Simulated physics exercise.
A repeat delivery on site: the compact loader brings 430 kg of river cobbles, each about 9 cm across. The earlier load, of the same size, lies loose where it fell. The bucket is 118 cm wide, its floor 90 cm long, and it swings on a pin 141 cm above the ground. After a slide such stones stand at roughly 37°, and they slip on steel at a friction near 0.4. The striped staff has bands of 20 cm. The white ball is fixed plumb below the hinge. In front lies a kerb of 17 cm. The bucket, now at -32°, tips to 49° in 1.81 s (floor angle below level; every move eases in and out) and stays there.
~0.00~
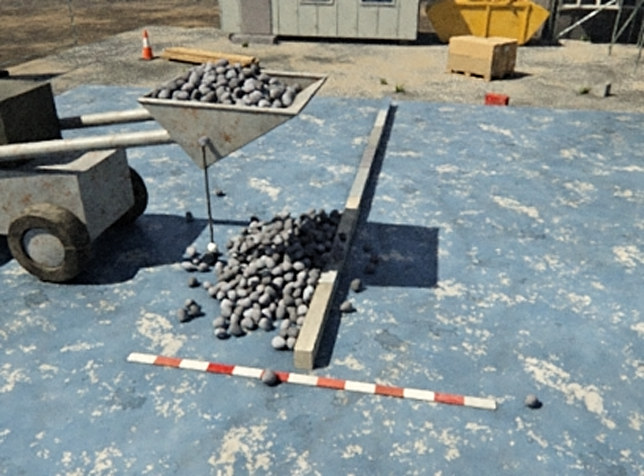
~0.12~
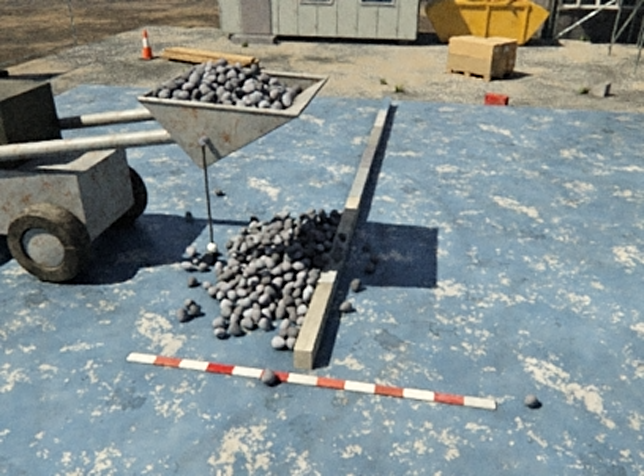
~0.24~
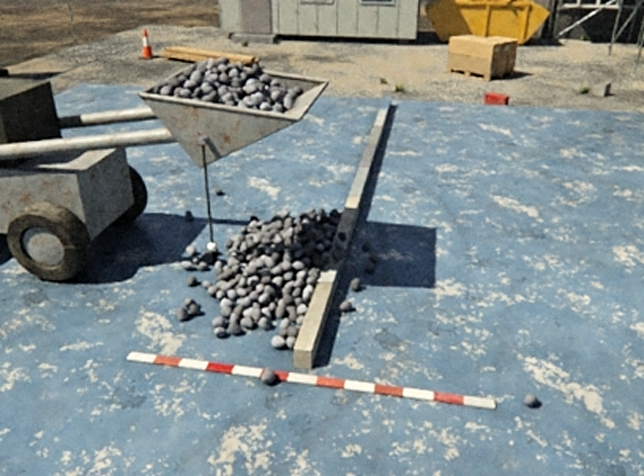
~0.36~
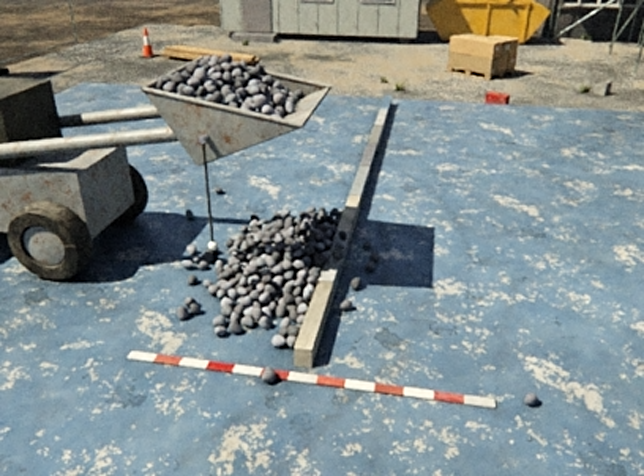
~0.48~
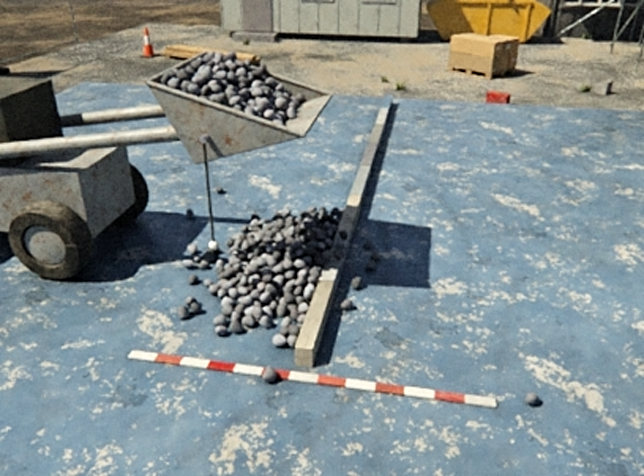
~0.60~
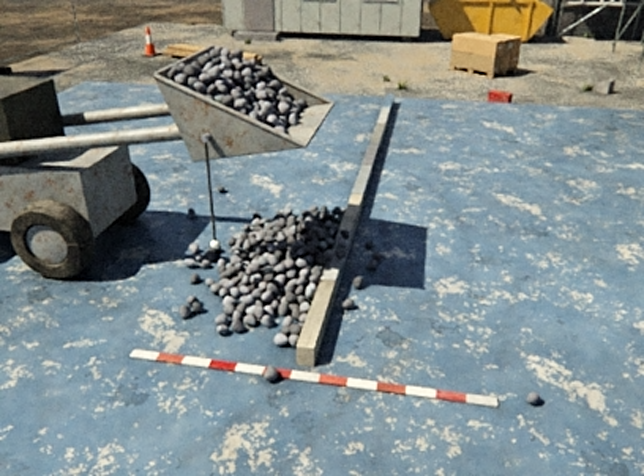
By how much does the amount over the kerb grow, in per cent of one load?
Some 48 per cent is added.
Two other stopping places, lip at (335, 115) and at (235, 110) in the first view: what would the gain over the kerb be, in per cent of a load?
About 85 and 0 per cent.
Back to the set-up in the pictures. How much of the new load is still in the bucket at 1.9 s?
Roughly 5 per cent is still inside.
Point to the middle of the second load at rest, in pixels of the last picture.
Near (337, 259).
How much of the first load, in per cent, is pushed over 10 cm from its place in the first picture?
About 5 per cent.
After 1.4 s the floor is at 36°; in per cent of one load, 90 in the bucket, 109 on this side of the kerb, 1 over the kerb; the foremost stones are at (375, 274).
After 1.9 s the floor is at 49°; in per cent of one load, 4 in the bucket, 171 on this side of the kerb, 25 over the kerb; the foremost stones are at (429, 277).
After 2.3 s the floor is at 49°; in per cent of one load, 0 in the bucket, 157 on this side of the kerb, 43 over the kerb; the foremost stones are at (486, 279).
After 5.0 s the floor is at 49°; in per cent of one load, 0 in the bucket, 151 on this side of the kerb, 49 over the kerb; the foremost stones are at (542, 284). Net gain over the kerb, 48.
